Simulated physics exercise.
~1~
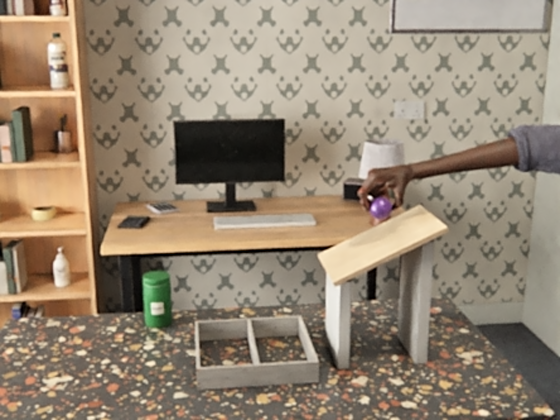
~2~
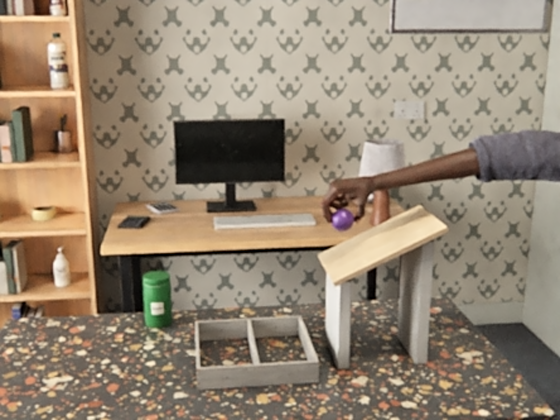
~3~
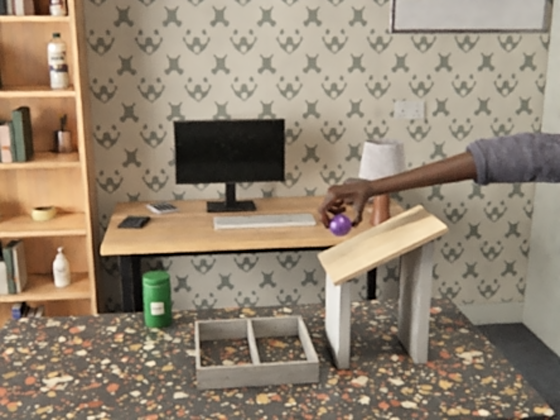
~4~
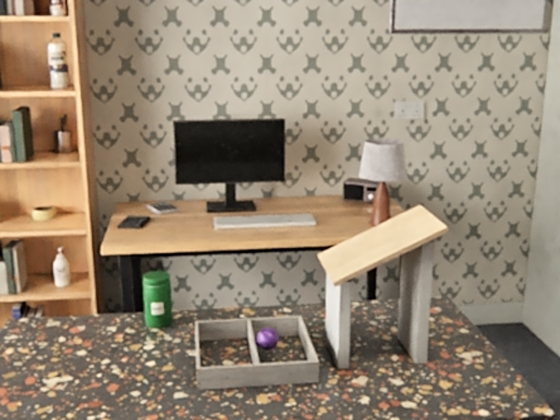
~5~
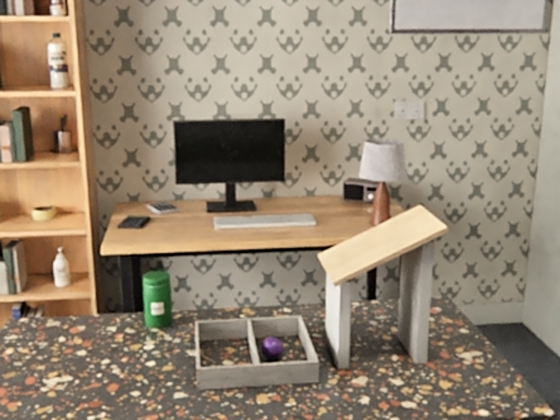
A hand drops a purple ball, which lands in the tray's bay nearer the slanted board.
